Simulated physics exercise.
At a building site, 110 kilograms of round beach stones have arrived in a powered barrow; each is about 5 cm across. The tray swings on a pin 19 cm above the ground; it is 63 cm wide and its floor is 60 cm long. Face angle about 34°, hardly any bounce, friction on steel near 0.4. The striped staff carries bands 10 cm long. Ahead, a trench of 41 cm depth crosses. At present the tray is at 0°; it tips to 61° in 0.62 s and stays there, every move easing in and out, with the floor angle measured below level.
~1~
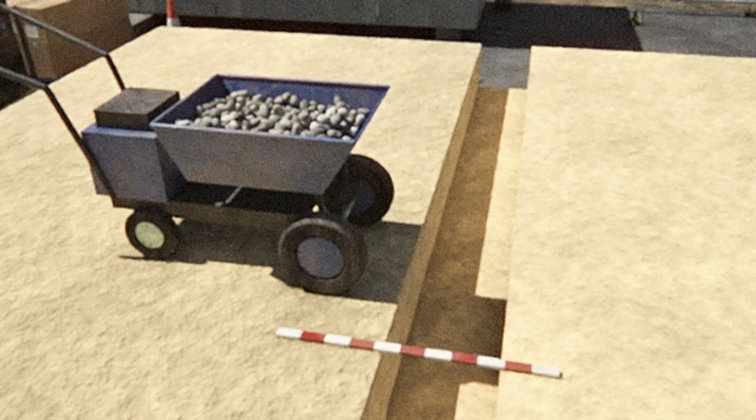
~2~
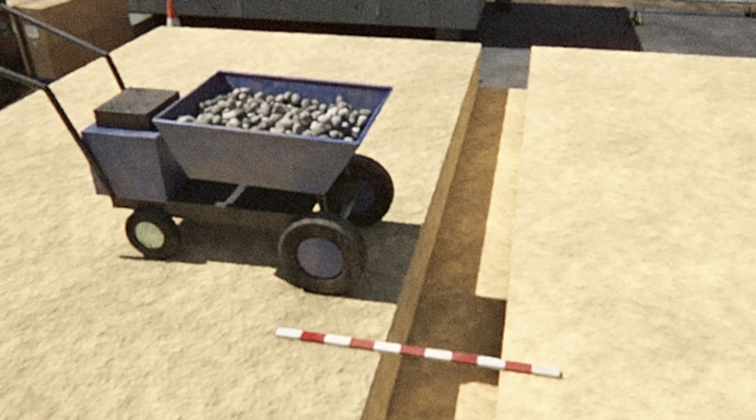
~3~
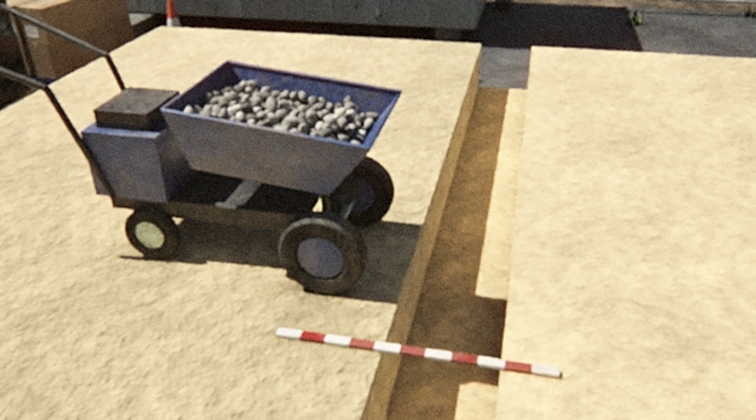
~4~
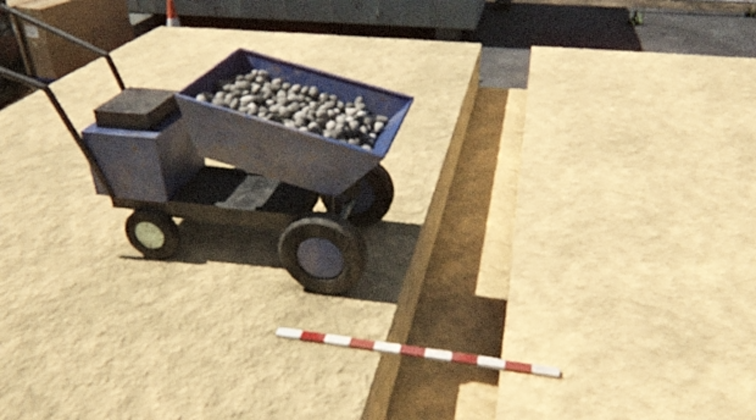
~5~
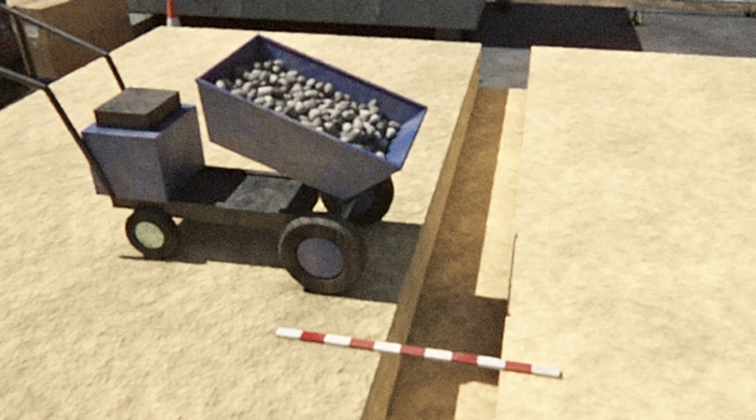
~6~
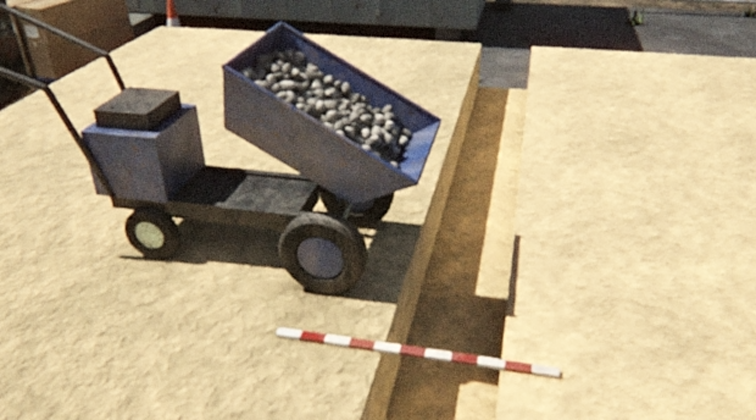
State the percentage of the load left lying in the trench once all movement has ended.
The share left there is about 31 per cent.
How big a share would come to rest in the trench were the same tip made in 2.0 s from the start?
Estimate: About 60 %.
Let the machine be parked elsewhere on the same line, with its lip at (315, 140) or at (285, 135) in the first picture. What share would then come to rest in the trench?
First spot about 55, second spot about 70 per cent.
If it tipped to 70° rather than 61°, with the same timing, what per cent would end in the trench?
It would come to about 45 percent.
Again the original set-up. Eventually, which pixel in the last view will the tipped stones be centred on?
Around (541, 275).
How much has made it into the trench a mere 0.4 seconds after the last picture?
Some 10 per cent.
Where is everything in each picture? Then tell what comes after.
In the first picture, the tray is at 0°, its lip at (355, 143); the top of the load is at (263, 112).
In the second picture, the tray is at 2°, its lip at (359, 145); the top of the load is at (238, 108).
In the third picture, lip at (369, 149), floor tilted 6°, highest stones at (229, 96).
In the fourth picture, lip at (384, 157), floor tilted 12°, highest stones at (237, 83).
In the fifth picture, lip at (401, 169), floor tilted 20°, highest stones at (254, 71).
In the sixth picture, the tray is at 29°, its lip at (417, 184); the top of the load is at (274, 59).
Then, 0.2 s after the last picture the floor is at 51°, 100 % in the tray; the foremost stones are at (427, 198).
Then, 0.4 s after the last picture the floor is at 61°, 87 % in the tray, 11 % in the trench, 2 % past the trench; the foremost stones are at (523, 267).
Then, 0.8 s after the last picture the floor is at 61°, 37 % in the tray, 17 % in the trench, 45 % past the trench; the foremost stones are at (667, 280).
Then, 2.7 s after the last picture the floor is at 61°, 22 % in the tray, 31 % in the trench, 47 % past the trench; the foremost stones are past the picture's edge.
